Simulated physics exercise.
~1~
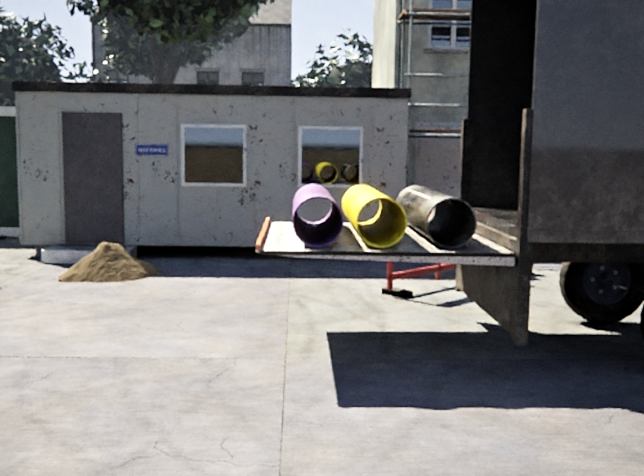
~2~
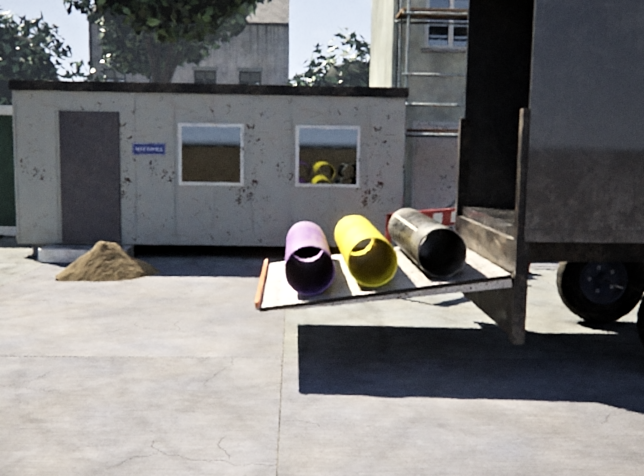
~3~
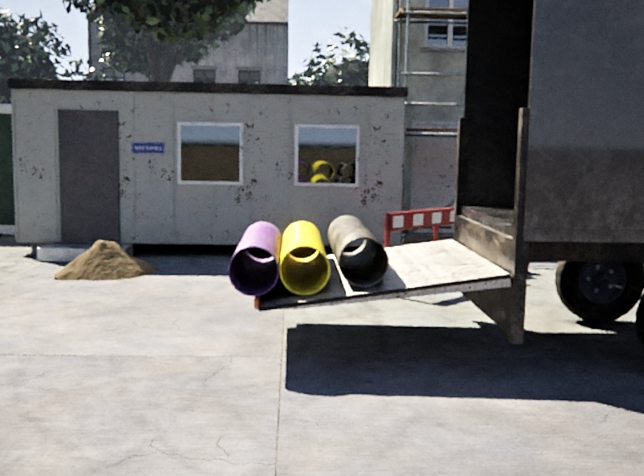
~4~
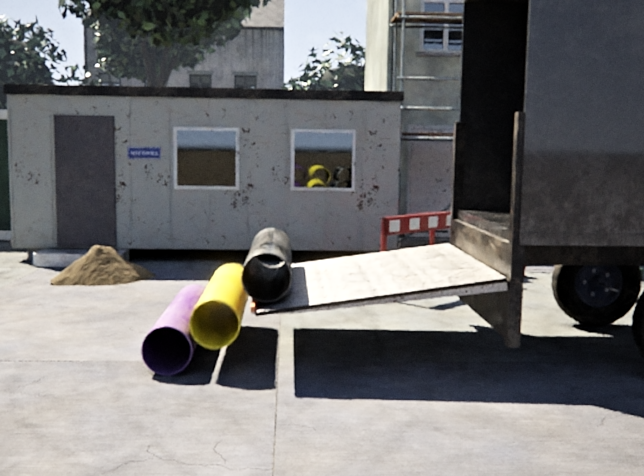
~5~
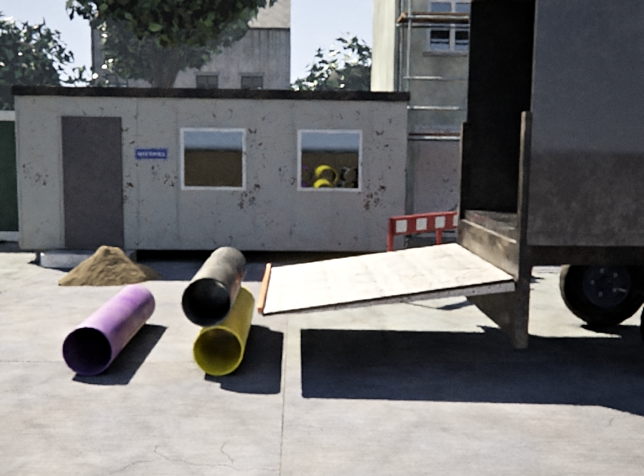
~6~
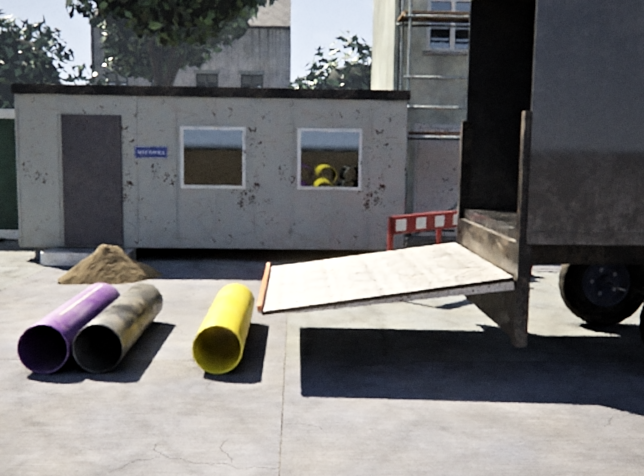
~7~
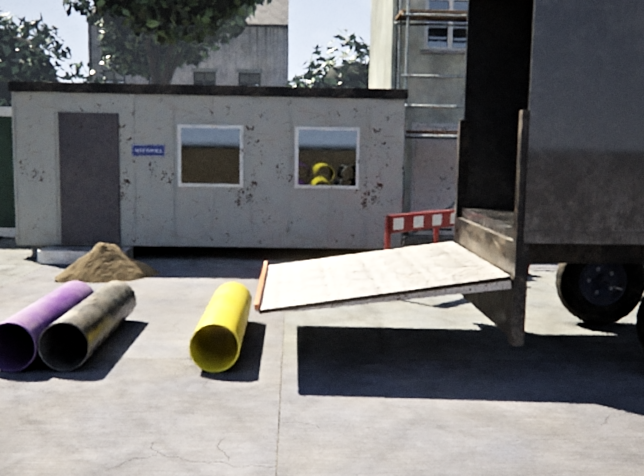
Three pipes roll left down a lorry's tilting tail-lift and all end up on the ground.
